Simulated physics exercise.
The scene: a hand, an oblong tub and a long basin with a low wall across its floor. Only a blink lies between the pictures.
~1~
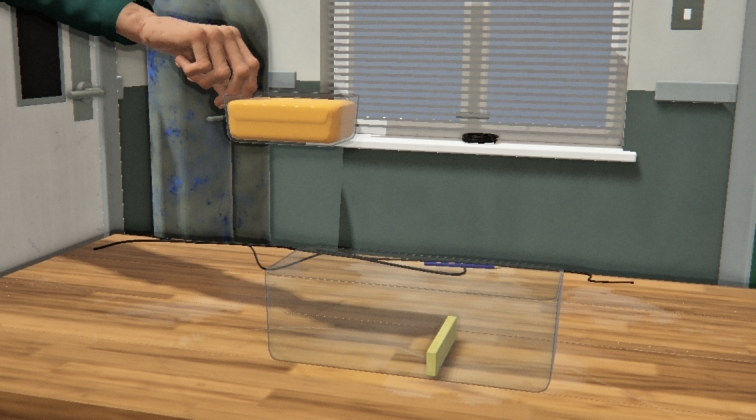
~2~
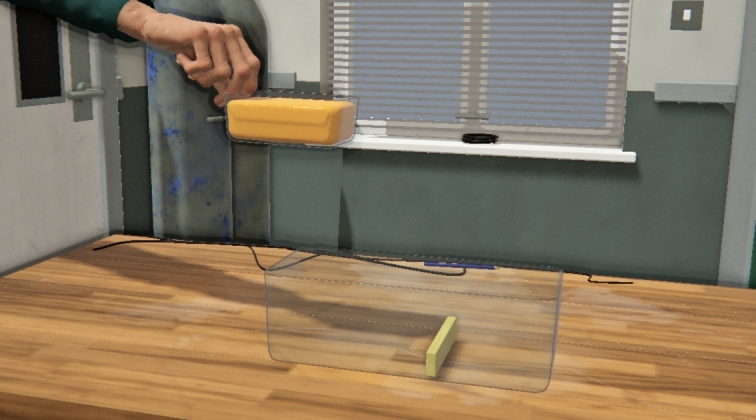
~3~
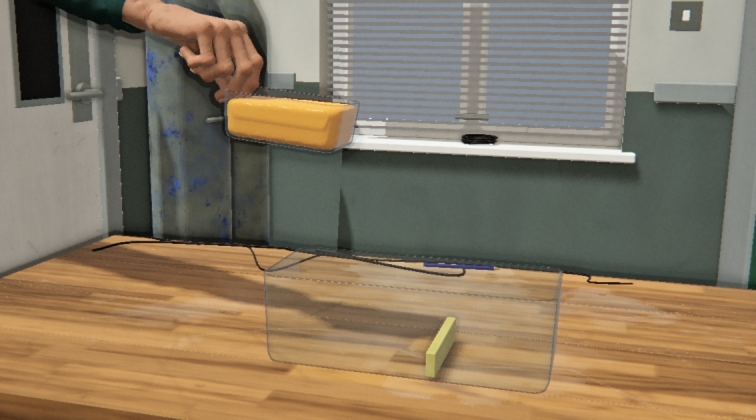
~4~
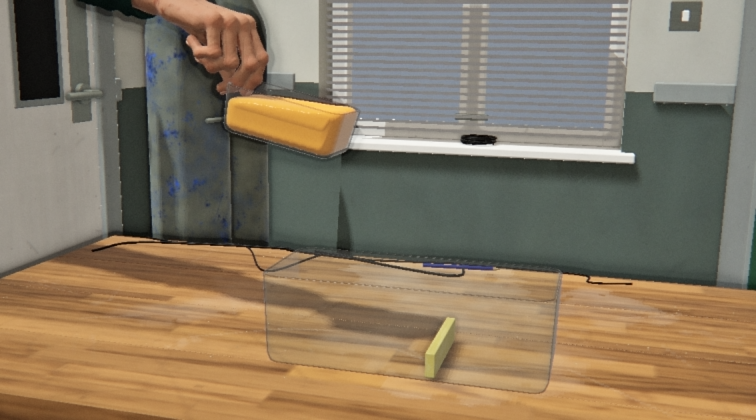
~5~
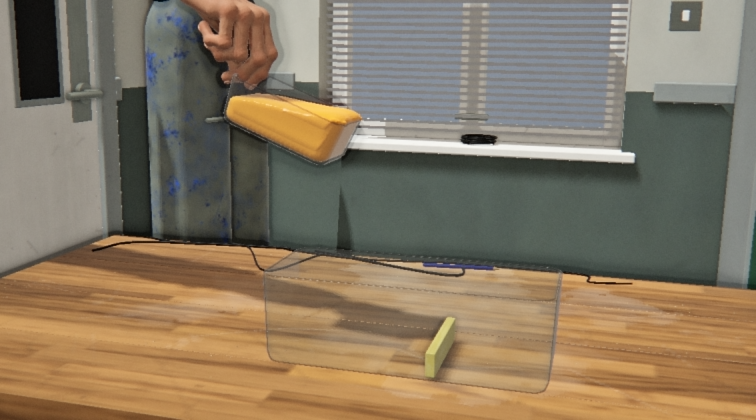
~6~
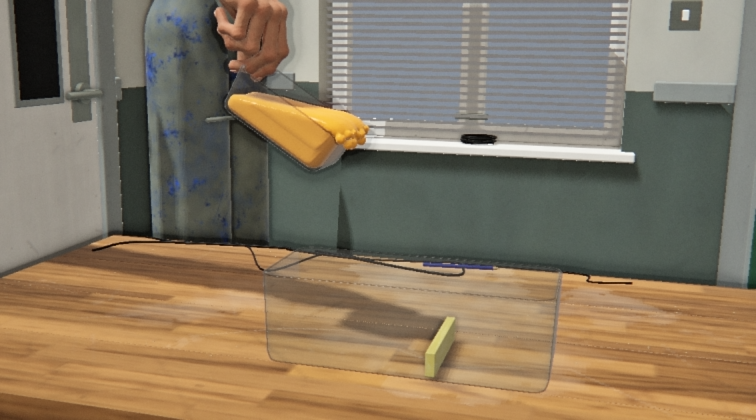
An oblong tub of orange juice, held up by a hand at the left above a clear basin with a low wall, tilted down to the right, slowly then more steeply, and juice slipped over its right rim.
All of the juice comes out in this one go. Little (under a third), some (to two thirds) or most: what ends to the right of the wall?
The share right of the wall is not even a third.
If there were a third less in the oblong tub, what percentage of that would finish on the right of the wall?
About 15 per cent.
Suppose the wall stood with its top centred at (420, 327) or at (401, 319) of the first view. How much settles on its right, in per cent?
First some 20, then 50 per cent.
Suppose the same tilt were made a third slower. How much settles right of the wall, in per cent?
Some 10 per cent.
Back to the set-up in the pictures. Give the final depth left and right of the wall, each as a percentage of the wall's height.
Some 50 per cent left and 20 right.
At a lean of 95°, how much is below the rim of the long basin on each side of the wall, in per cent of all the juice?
Left about 40, right about 0.
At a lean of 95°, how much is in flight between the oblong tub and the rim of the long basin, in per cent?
Near 50 %.
A moment on, the oblong tub is tipped on its side and 6 per cent is still to pour, 41 is left of the wall and 0 right of it.
Next, the oblong tub is tipped right over and 0 per cent is still to pour, 74 is left of the wall and 10 right of it.
Then the oblong tub is tipped right over and 0 per cent is still to pour, 75 is left of the wall and 18 right of it.
Later the oblong tub is tipped right over and 0 per cent is still to pour, 75 is left of the wall and 18 right of it.
In the end 74 per cent lies left of the wall, 18 right of it and 8 outside.
